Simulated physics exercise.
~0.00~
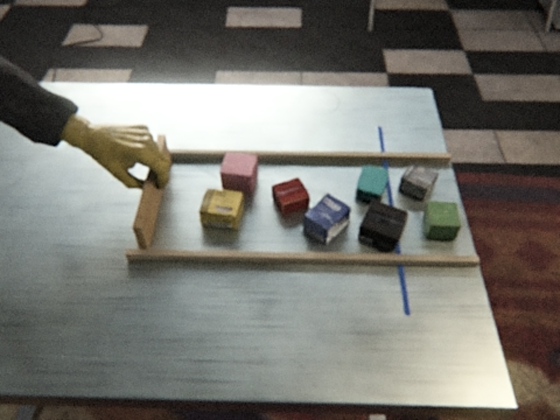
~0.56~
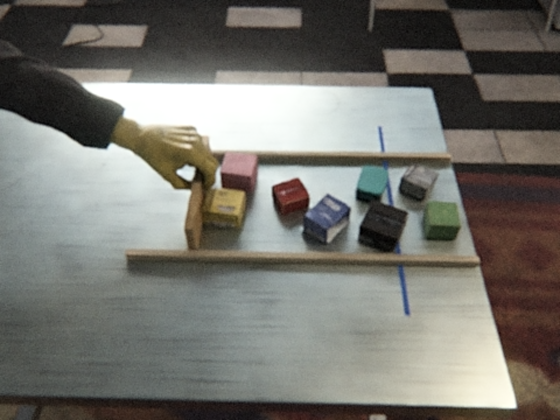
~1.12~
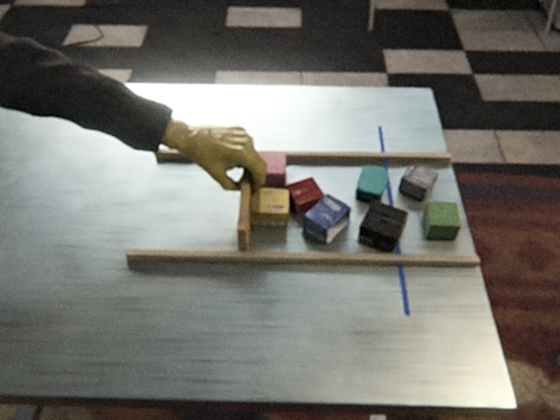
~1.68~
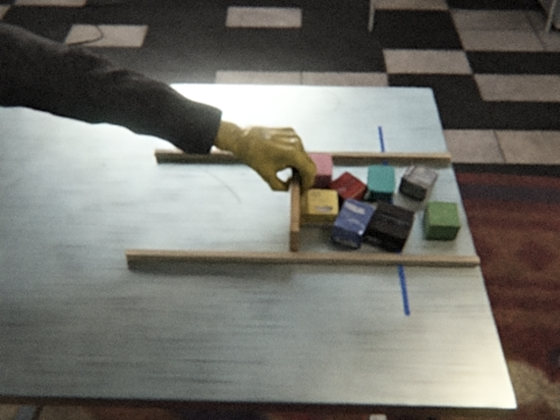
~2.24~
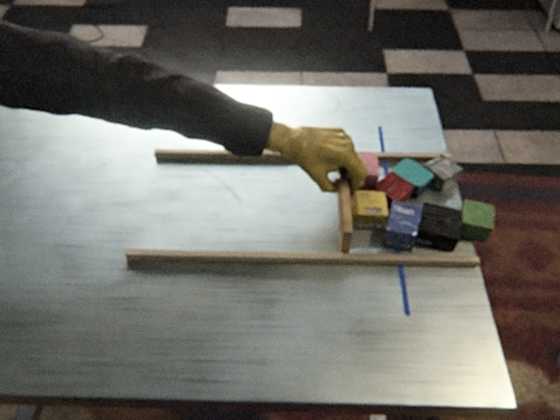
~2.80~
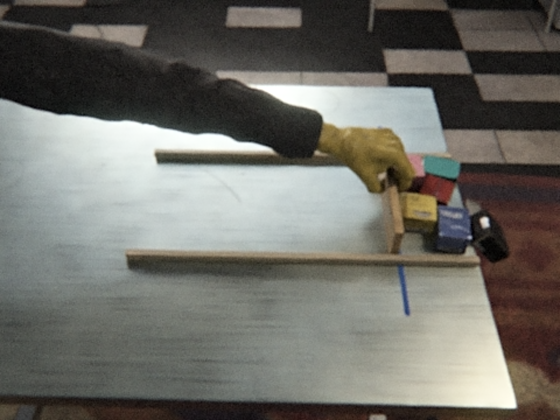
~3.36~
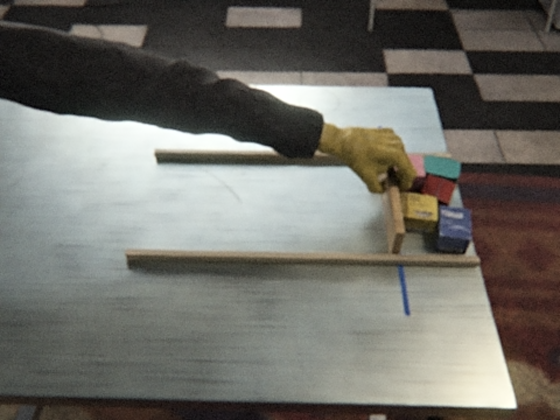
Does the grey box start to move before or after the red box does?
It starts after the red box. The red box is already shifting as the pink and yellow boxes are pushed up to it, while the grey box stays still until the bunched boxes near the right edge.
A small wooden board, held upright by a yellow-gloved hand in a dark sleeve, slides right between two wooden rails on a pale table, seen from above with a checkered floor behind. Ahead of it sit pink, yellow, red, blue, teal, black, grey and green boxes, some near blue tape. The board gathers the yellow and pink boxes, then bunches the others together. Pushed over the right edge, the green and grey boxes go, and the black one tips after them. The board stops at the tape, leaving five boxes crowded at the edge.
